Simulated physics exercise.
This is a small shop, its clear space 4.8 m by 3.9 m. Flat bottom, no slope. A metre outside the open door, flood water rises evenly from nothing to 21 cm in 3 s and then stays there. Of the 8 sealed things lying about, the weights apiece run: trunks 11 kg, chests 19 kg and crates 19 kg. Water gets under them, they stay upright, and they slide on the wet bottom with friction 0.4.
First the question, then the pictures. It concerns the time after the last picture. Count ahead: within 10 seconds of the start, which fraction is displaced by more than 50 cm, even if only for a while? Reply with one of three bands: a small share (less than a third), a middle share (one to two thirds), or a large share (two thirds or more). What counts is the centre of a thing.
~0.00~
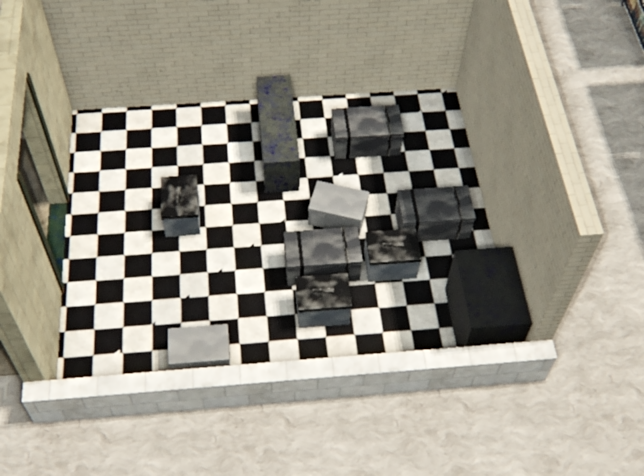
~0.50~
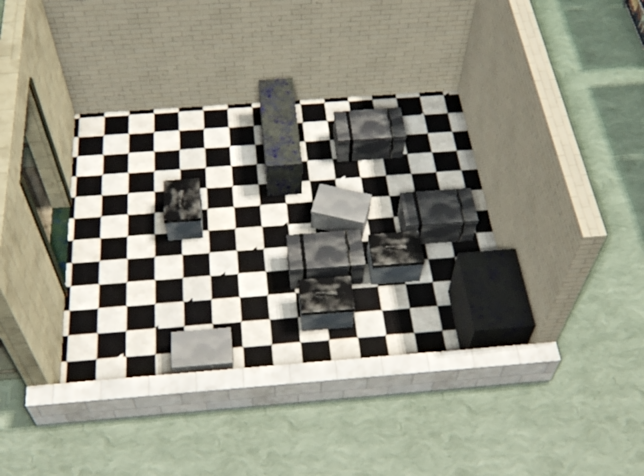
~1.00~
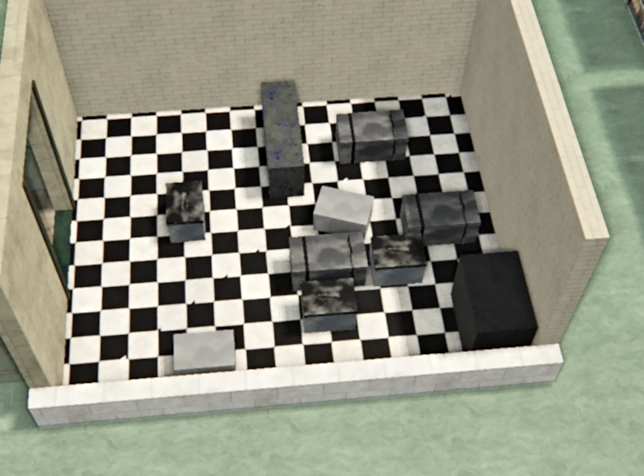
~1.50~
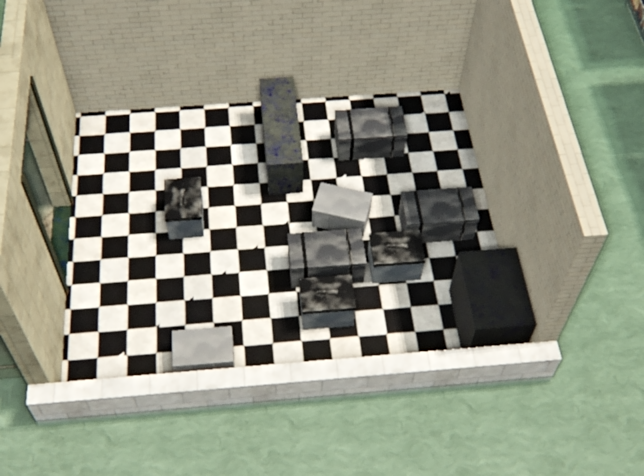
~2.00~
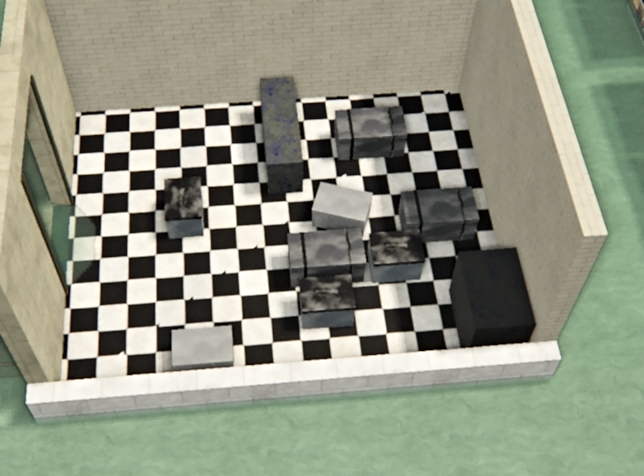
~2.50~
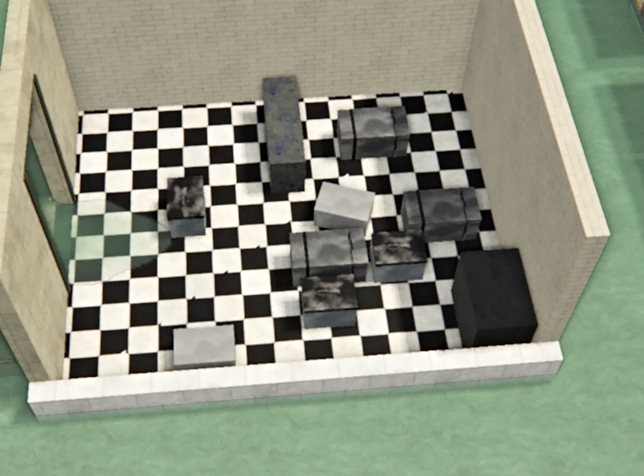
A middle share, one to two thirds.
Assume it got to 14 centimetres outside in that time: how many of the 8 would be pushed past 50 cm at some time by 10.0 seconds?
That would make 0 of them.
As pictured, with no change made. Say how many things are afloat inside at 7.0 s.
1 of them.
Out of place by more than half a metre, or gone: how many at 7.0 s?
At that moment it comes to 1.
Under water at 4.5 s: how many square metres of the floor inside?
Wet area: Approx. 8.0 m2.
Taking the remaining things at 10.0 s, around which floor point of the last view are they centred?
That lands at roughly (363, 234).
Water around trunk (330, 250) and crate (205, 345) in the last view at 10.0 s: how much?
Around 7 cm and 7 cm.
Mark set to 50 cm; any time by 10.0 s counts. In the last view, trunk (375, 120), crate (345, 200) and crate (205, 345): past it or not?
Within, within, within.
After 3.5 s 0 of 8 are over 50 cm from their spots; 0 afloat.
After 4.5 s 1 of 8 are over 50 cm from their spots; 0 afloat.
After 7.0 s 1 of 8 are over 50 cm from their spots; 1 afloat.
After 10.0 s 5 of 8 are over 50 cm from their spots, and 5 have been at some point; 3 afloat.
